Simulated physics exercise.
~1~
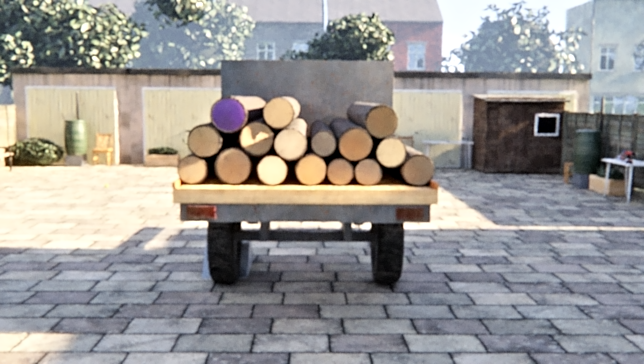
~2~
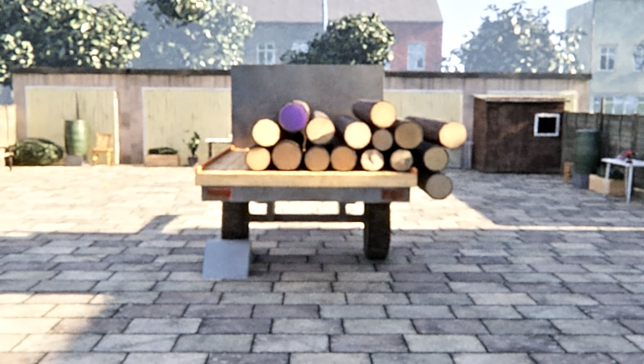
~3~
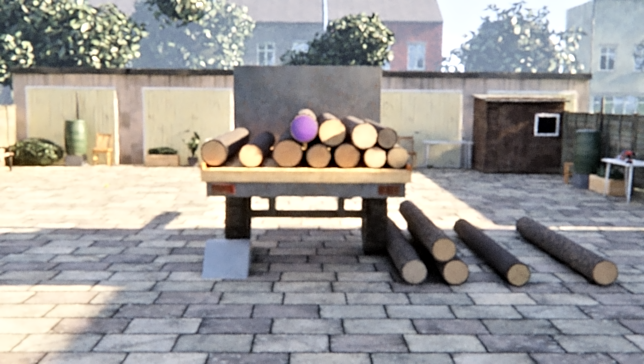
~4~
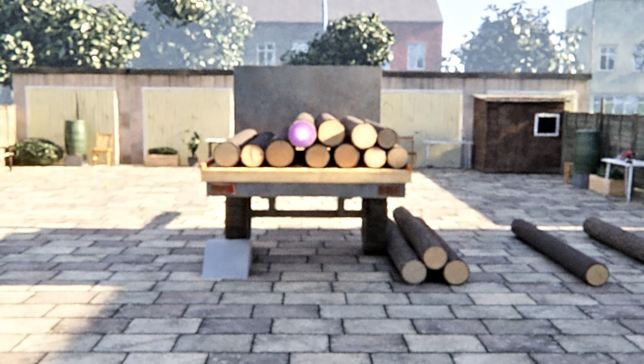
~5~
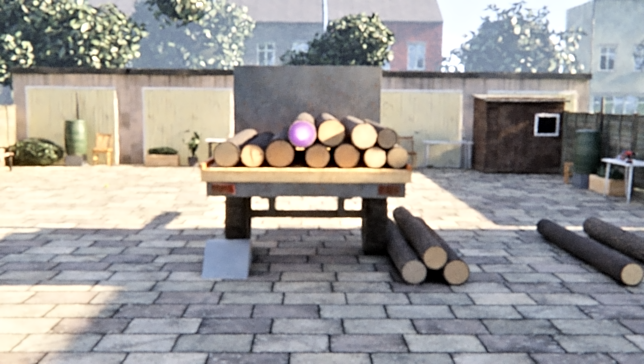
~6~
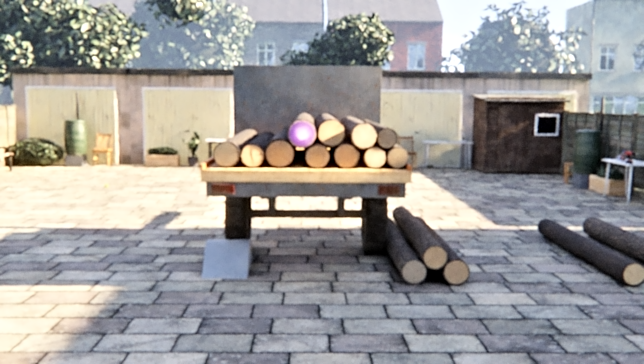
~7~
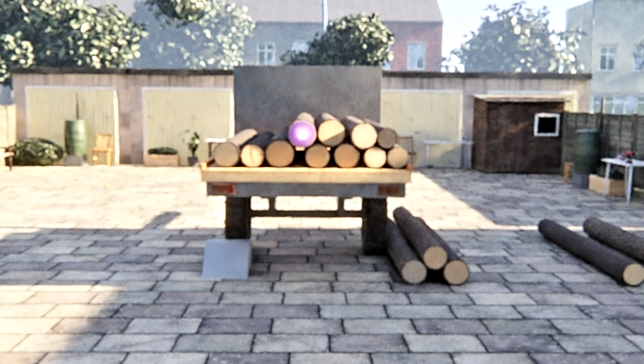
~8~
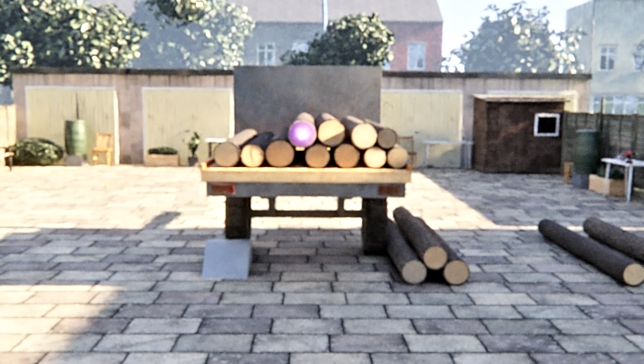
A flat trailer loaded with loose timber poles is seen from behind in a sunlit paved yard, with garages, a dark shed and trees beyond. The poles lie with their round ends facing the viewer, a purple one on top toward the left. The trailer rides over a small grey concrete hump on the left, and the load shifts right. Poles spill over the right edge onto the paving, and some roll farther right. The trailer stands level as they settle, five poles on the ground and the purple one still resting on others aboard.
